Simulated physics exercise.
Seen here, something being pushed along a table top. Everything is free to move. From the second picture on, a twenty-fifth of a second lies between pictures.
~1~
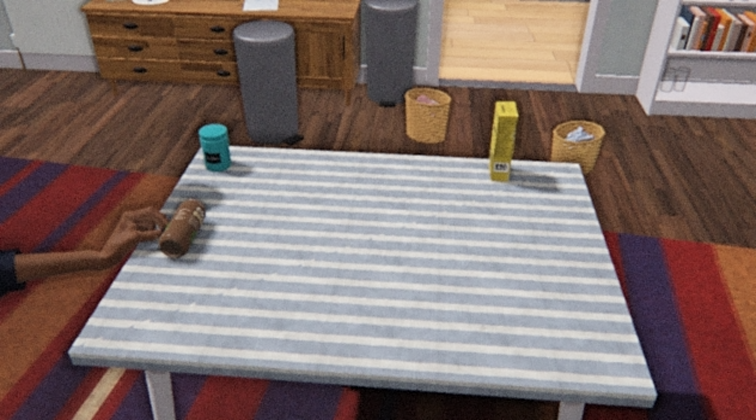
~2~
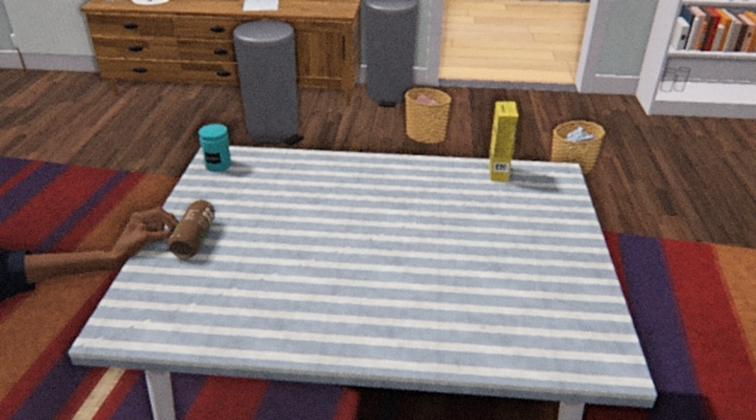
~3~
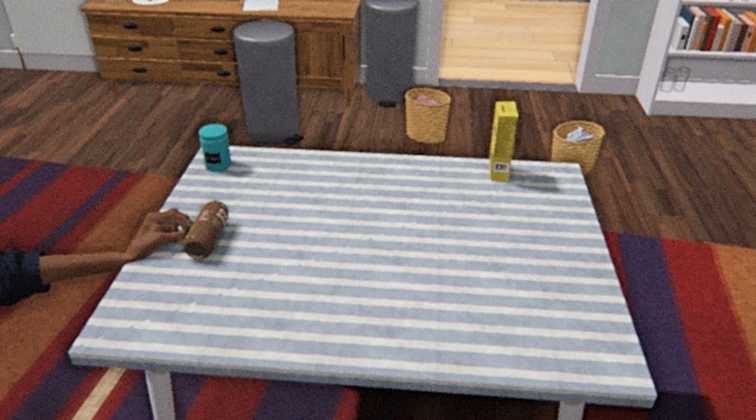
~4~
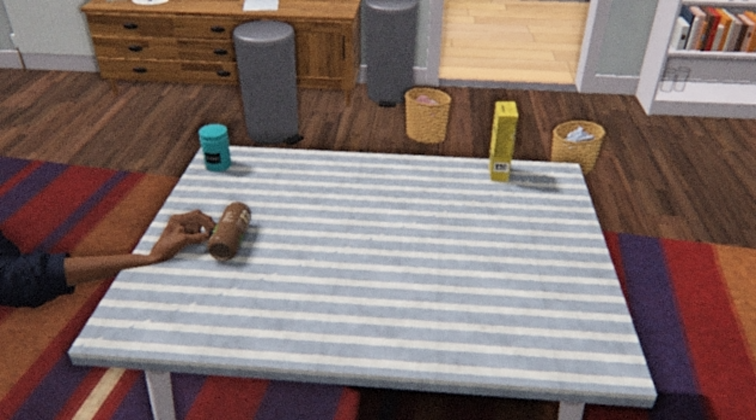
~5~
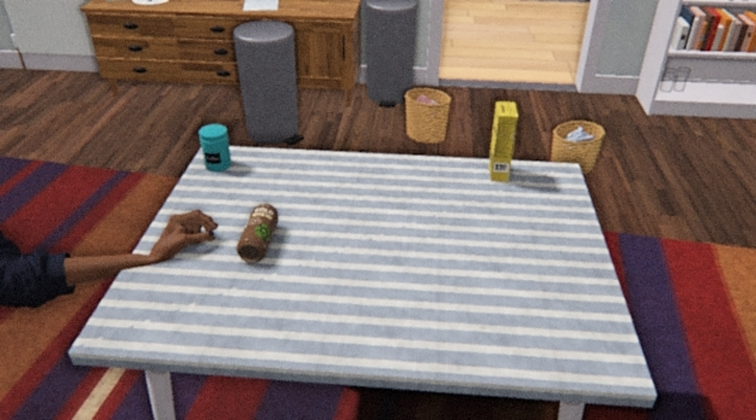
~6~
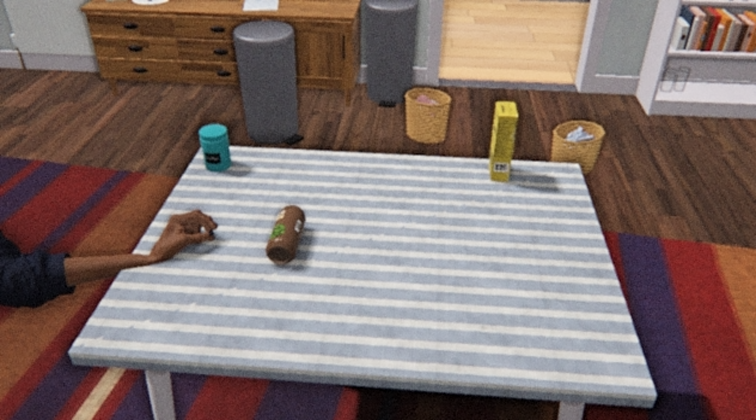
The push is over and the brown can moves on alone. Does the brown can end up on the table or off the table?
The brown can falls off the table.
Then, 0.20 s after the last picture, brown can rolled well along near (427, 243).
Then, 0.40 s after the last picture, brown can rolled well along near (567, 250).
Then, 0.70 s after the last picture, brown can now off the table.
Then, 0.90 s after the last picture, things are still on the move.
By the end, off the table, brown can.
